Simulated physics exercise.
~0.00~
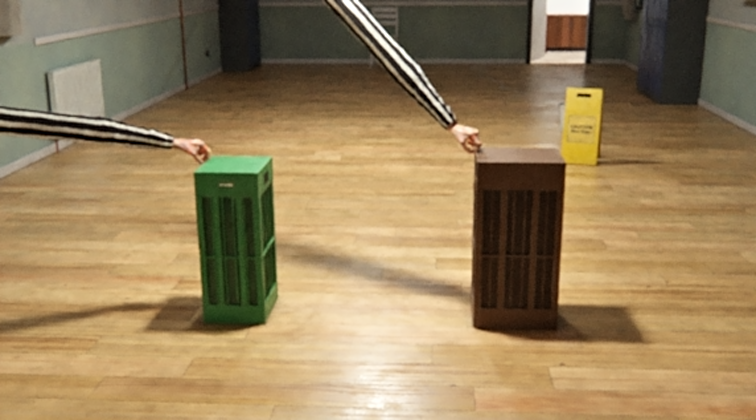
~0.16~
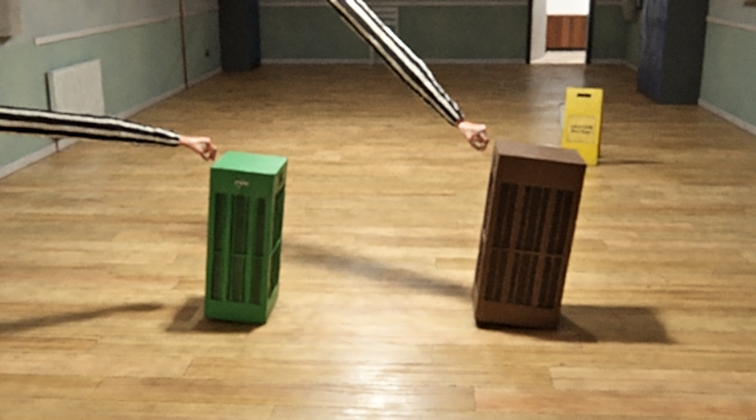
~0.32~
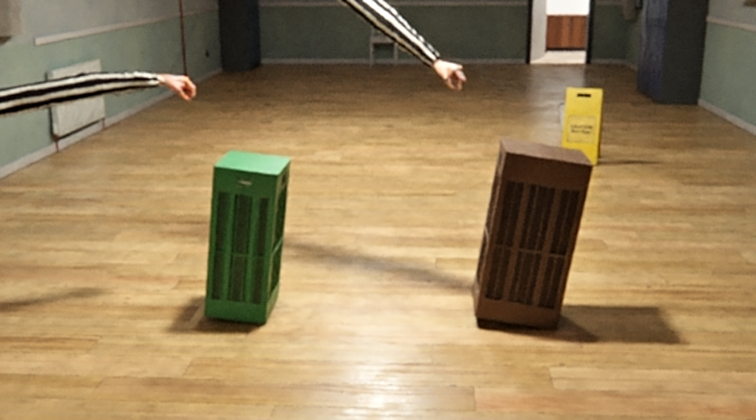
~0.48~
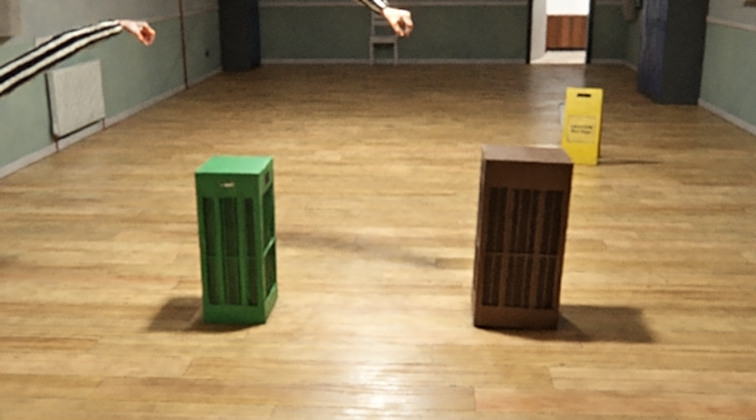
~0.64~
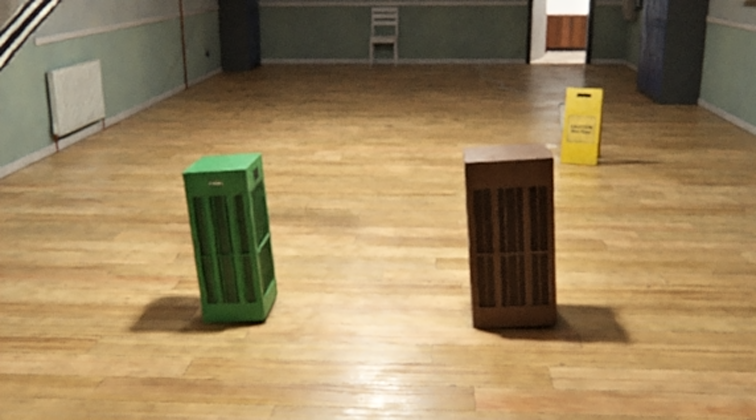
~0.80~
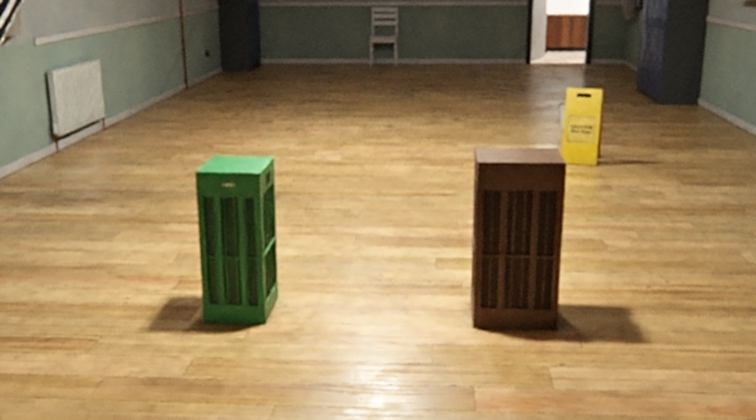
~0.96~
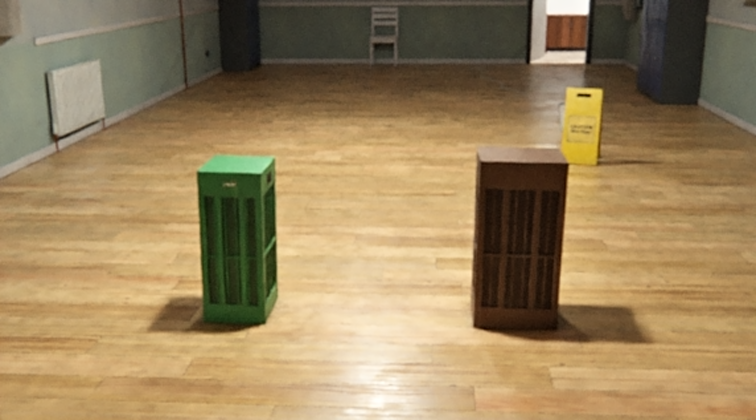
The clip opens on a wooden hall floor where two arms in striped sleeves reach in from the left and above, their hands at the tops of a tall green crate and a tall brown crate. The hands push, and both crates tip to the right. The hands let go and draw back as the crates lean, the brown one a little further over. Both then swing back through upright and tilt slightly to the left. Finally they rock back onto their bases and stand still, with neither toppling, while a yellow floor sign stands behind them.
